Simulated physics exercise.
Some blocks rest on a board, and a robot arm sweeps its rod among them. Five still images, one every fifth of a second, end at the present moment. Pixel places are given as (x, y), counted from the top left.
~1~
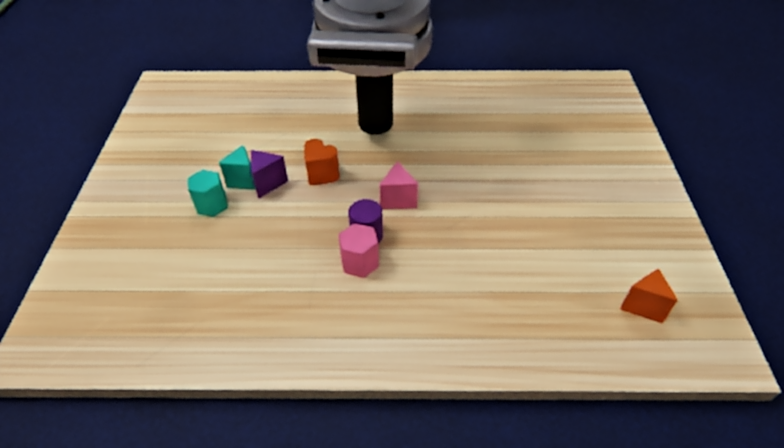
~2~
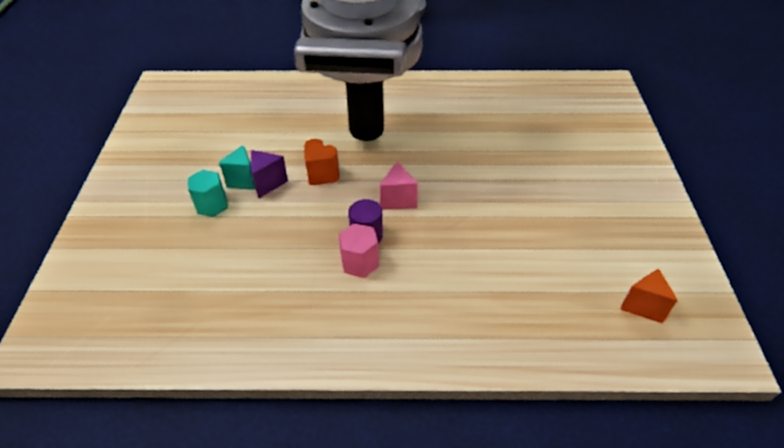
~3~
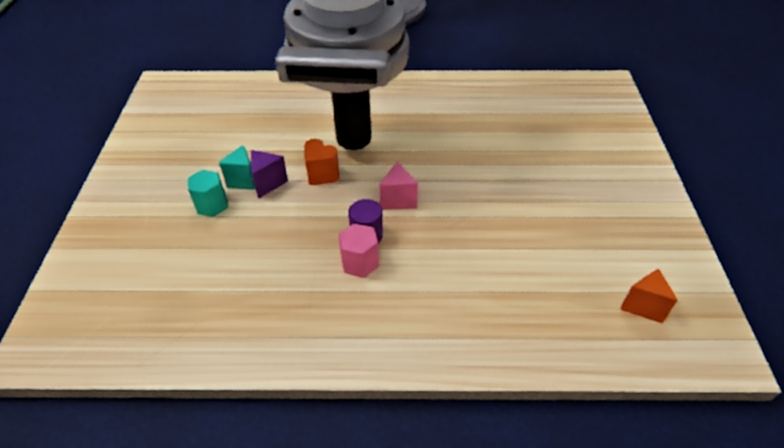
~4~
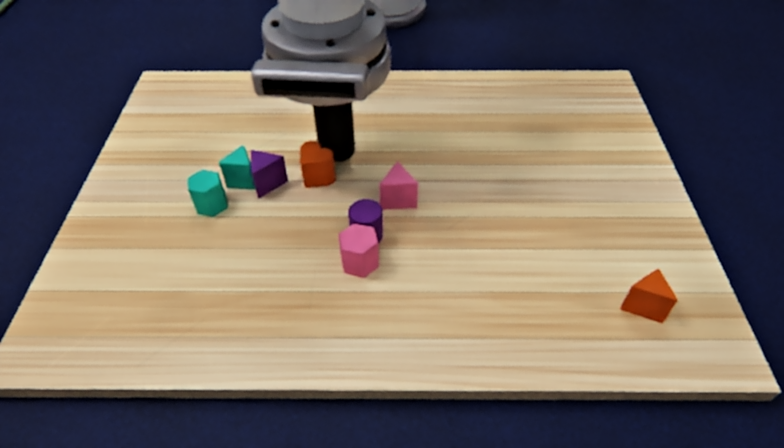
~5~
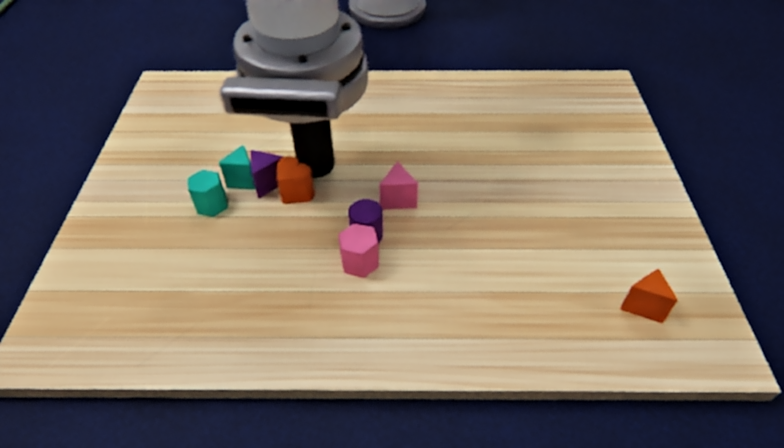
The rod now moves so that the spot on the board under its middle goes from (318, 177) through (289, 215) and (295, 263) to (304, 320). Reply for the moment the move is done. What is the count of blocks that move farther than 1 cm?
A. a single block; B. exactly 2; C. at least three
A.
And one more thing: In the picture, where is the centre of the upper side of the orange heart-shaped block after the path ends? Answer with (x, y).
Answer: (249, 211).
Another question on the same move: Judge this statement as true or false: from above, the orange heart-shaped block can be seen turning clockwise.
True
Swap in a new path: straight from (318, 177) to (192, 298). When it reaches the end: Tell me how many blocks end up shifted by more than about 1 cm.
Blocks displaced: 1.
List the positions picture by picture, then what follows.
Rod tip (376, 125); block tops, purple triangular block (262, 159); orange heart-shaped block (318, 150), in the first frame.
Rod (367, 131); blocks unchanged, in the second frame.
Rod (354, 140); blocks unchanged, in the third frame.
Rod (337, 152); orange heart-shaped block (314, 152), in the fourth frame.
Rod (316, 167); purple triangular block (262, 159); orange heart-shaped block (292, 168), in the fifth frame.
On the path given first. One third of the way, rod (287, 205); orange heart-shaped block (253, 205), turned 15° clockwise.
Two thirds of the way, rod (293, 254); orange heart-shaped block (249, 211), turned 45° clockwise.
At the end, rod (302, 311); purple triangular block in place; orange heart-shaped block (249, 211), turned 45° clockwise.
